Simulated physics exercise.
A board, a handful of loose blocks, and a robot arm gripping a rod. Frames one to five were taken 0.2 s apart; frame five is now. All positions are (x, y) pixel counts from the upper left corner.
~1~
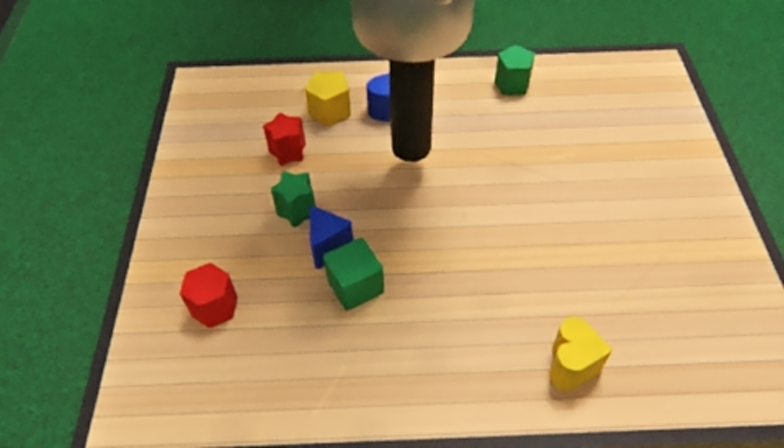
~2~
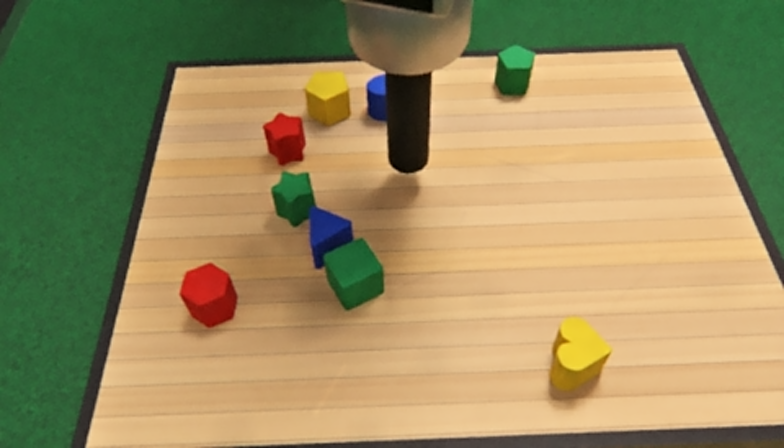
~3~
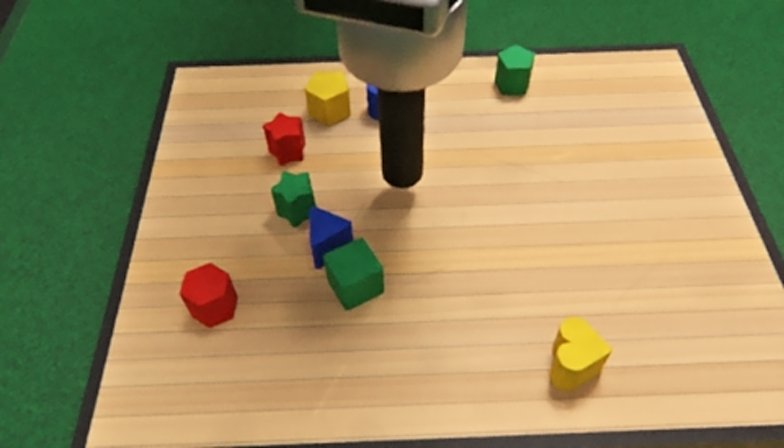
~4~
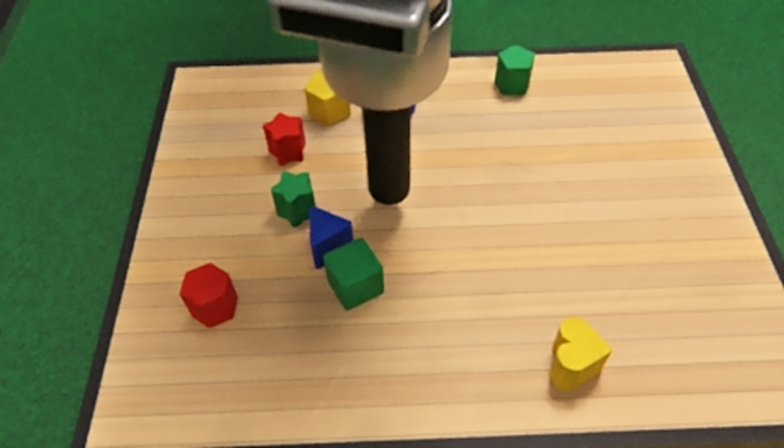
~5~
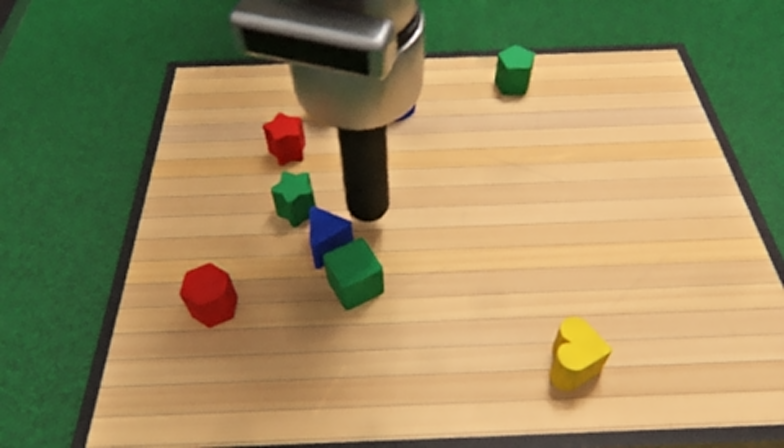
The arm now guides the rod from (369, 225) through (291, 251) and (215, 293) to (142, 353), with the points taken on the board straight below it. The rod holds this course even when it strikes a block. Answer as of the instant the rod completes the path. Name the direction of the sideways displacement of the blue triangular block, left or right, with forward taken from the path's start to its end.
It's going to go left.
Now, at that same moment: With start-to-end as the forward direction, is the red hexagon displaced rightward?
No, it doesn't check out.
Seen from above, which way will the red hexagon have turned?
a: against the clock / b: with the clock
Choice a: Against the clock.
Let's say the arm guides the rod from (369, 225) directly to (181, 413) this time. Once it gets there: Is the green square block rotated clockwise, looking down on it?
No
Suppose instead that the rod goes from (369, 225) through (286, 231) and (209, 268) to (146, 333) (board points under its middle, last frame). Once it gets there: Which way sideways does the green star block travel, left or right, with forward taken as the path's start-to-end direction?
Answer: Right.
What follows on the original path. One third of the way, rod at (286, 233); blue triangular block at (265, 256), turned 15° anticlockwise.
Two thirds of the way, rod at (207, 277); red hexagon at (180, 310); blue triangular block at (239, 288), turned 60° anticlockwise.
At the end, rod at (131, 338); red hexagon at (147, 368), turned 80° anticlockwise; green star block still; blue triangular block at (239, 289), turned 60° anticlockwise.
